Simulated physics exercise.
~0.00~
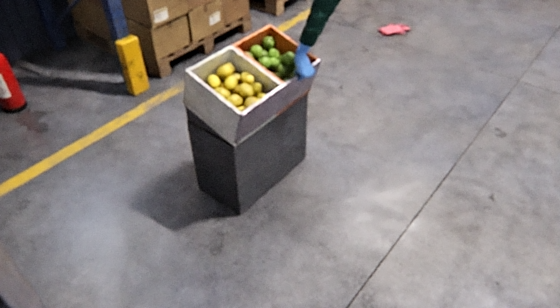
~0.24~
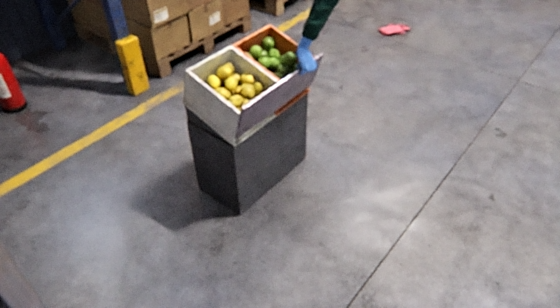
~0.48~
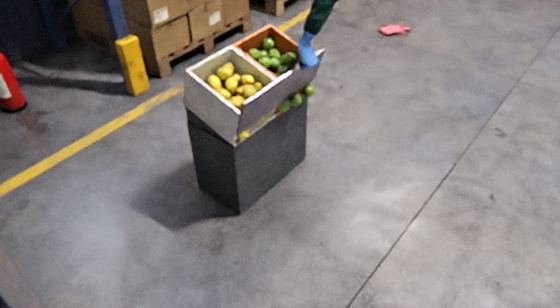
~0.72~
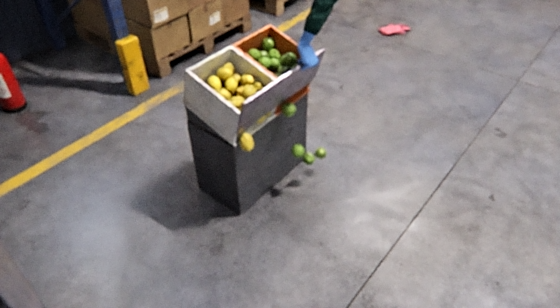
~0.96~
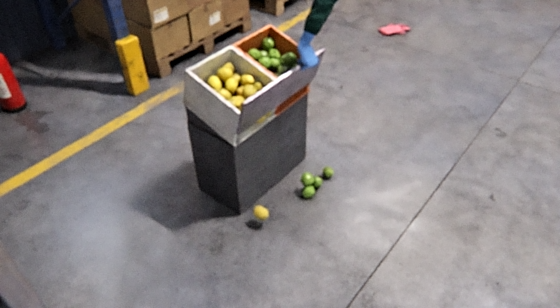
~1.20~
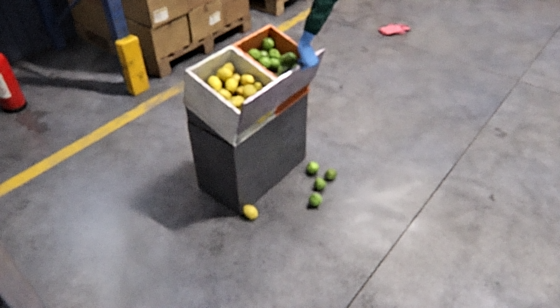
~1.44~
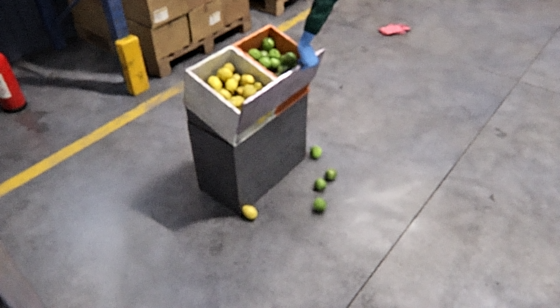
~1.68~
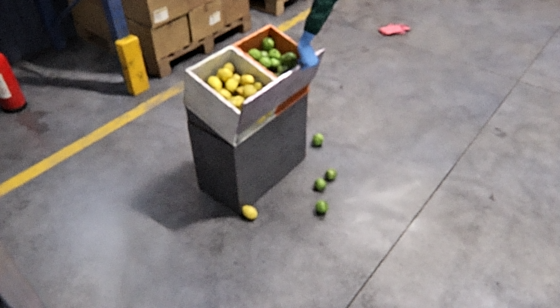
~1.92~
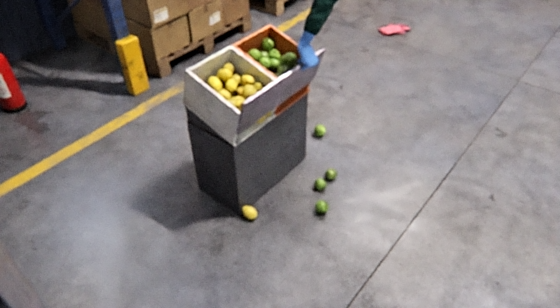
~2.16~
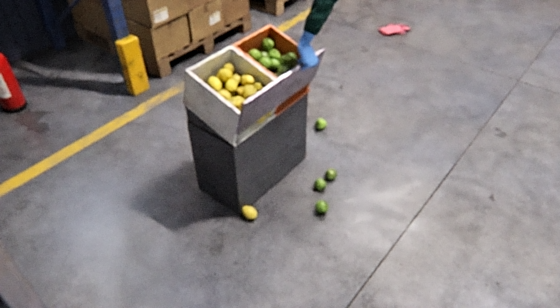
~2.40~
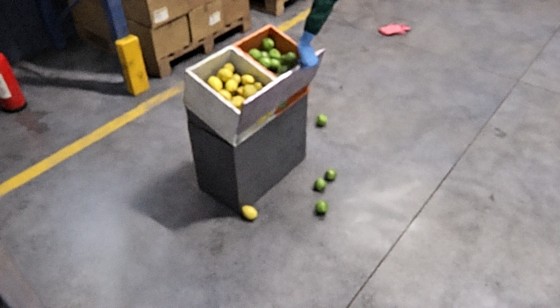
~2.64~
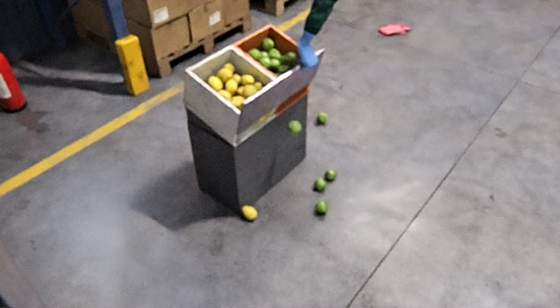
A few green fruits and one yellow one tumbled to the concrete floor from a sloping two-part box on a dark stand, while a blue-gloved hand held its edge; they rolled slightly and settled, then another green one dropped, still falling at the end.
